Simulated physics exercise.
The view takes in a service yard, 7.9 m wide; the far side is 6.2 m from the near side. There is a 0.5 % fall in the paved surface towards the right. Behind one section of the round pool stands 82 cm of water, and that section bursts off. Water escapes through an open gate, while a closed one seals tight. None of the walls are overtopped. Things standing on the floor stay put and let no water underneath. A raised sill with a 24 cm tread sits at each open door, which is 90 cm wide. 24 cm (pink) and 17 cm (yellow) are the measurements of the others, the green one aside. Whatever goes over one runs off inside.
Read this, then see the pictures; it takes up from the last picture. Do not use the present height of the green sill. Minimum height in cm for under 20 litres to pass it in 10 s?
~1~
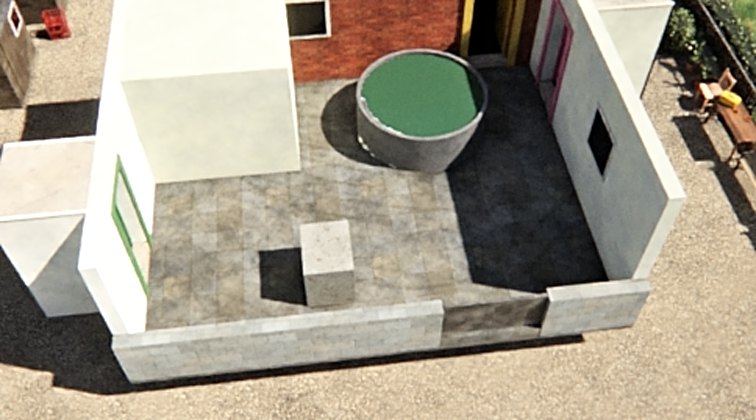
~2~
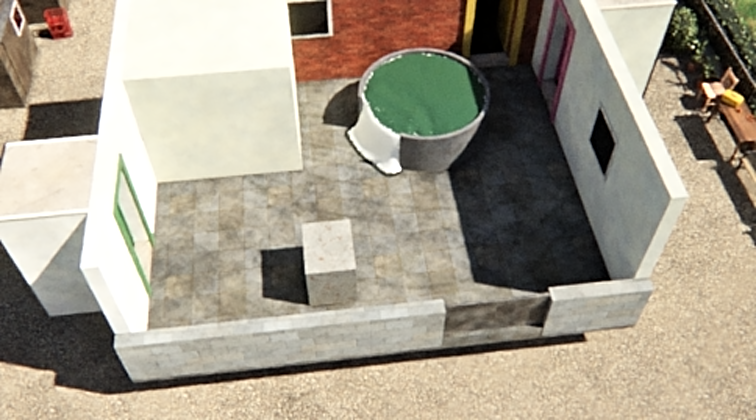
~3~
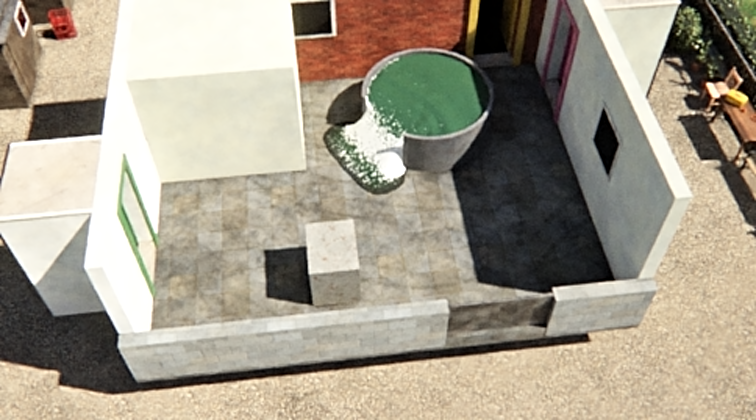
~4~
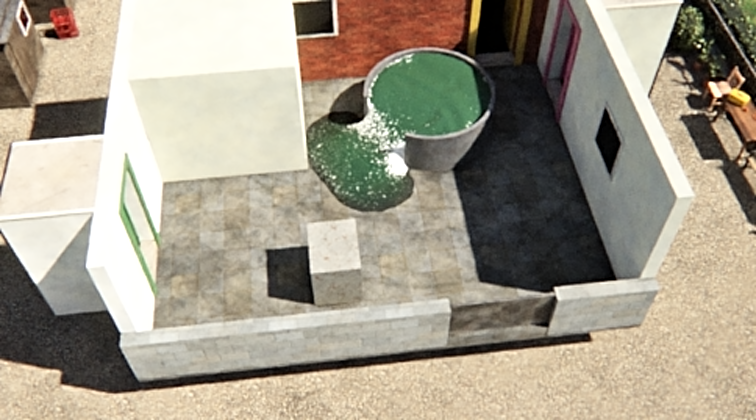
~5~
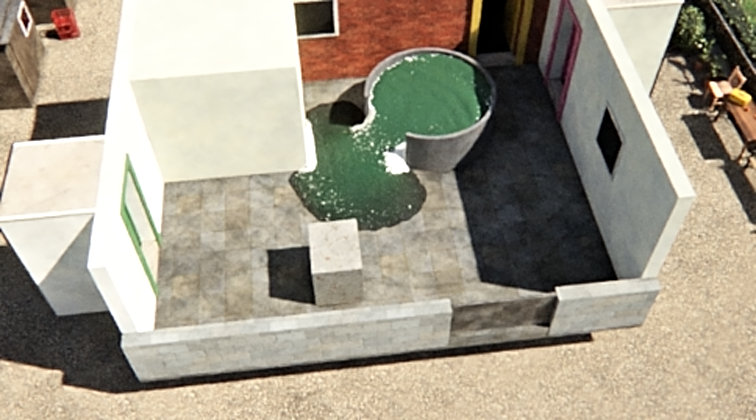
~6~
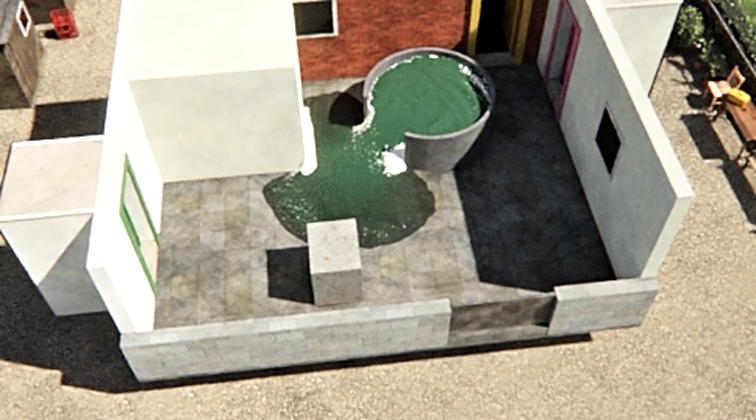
I would say 20 cm.
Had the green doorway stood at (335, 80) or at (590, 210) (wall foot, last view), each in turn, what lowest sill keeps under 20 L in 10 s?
First place around 18 cm, second around 10.0 cm.
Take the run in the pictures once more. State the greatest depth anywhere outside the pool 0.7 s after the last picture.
About 50 cm at most.
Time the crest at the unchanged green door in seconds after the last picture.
Approximately 2.8 s.
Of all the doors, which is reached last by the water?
Pink.
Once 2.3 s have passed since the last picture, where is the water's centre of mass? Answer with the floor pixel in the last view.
My guess is close to (345, 183).
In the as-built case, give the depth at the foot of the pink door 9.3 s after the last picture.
Roughly 9.5 cm deep.
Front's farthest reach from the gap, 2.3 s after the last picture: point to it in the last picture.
Around pixel (151, 356).
Then, 0.7 s after the last picture water covers 35 % of the floor, deepest (50 cm) near (314, 159); 6 cm at the green door, 0 litres in over its 24 cm sill.
Then, 2.3 s after the last picture water covers 55 % of the floor, deepest (41 cm) near (177, 288); 24 cm at the green door, 0 litres in over its 24 cm sill.
Then, 9.3 s after the last picture water covers 100 % of the floor, deepest (22 cm) near (619, 307); 9 cm at the green door, 5 litres in over its 24 cm sill.
At the green door as built, the water peaked near 26 cm, 2.7 s after the last picture.
Run again over the same 10 s with other heights there, 50 litres in over 17 cm, 7 litres over 23 cm. The limit of 20 litres is kept from about 20 cm up.
